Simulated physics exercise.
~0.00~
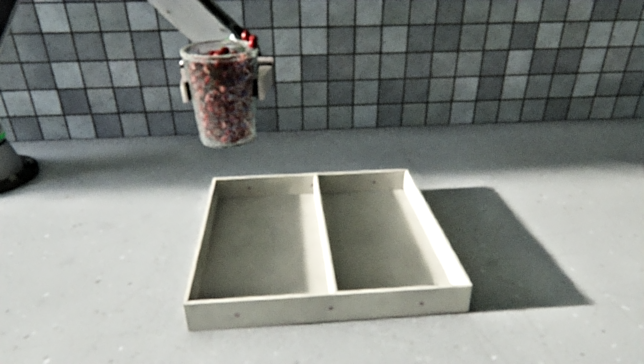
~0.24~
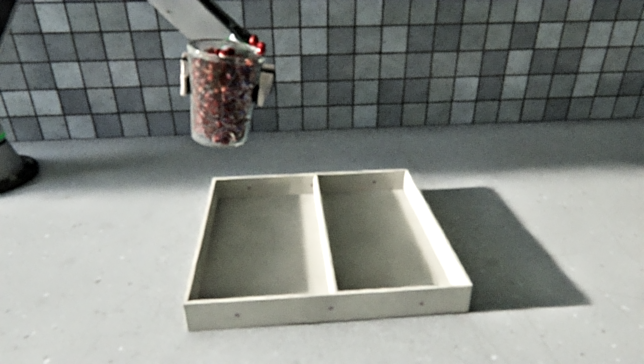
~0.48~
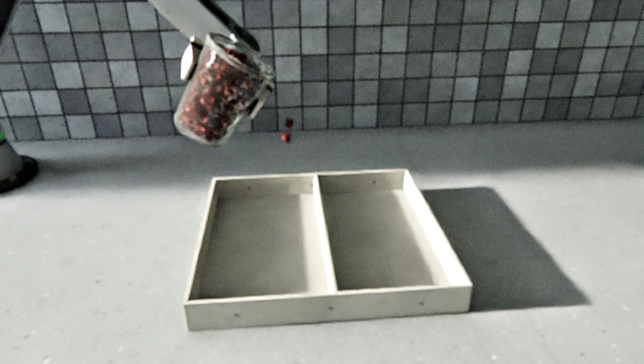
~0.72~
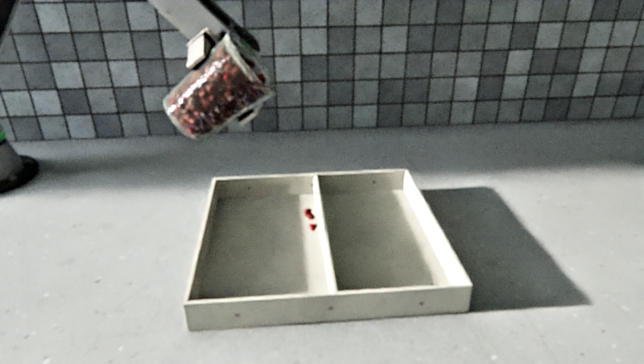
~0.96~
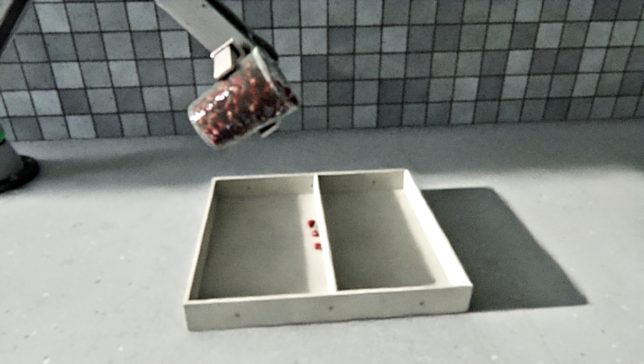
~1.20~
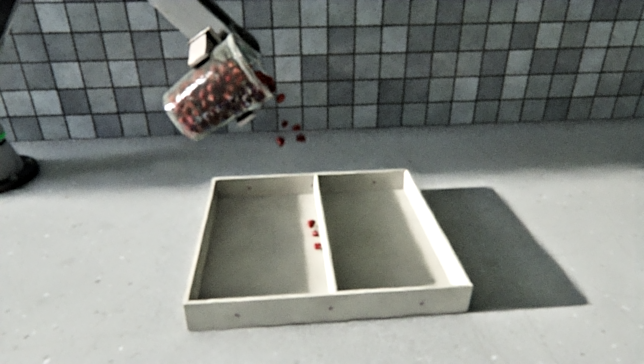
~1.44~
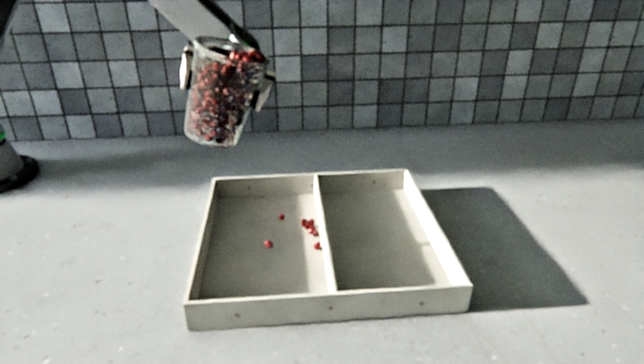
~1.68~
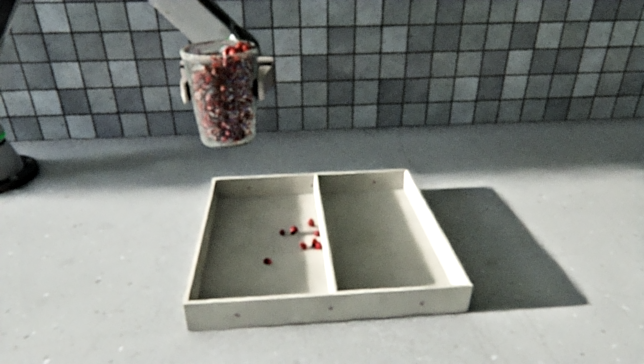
A robot arm tips a clear beaker, drops a few red beans into the tray's left part, and rights it.
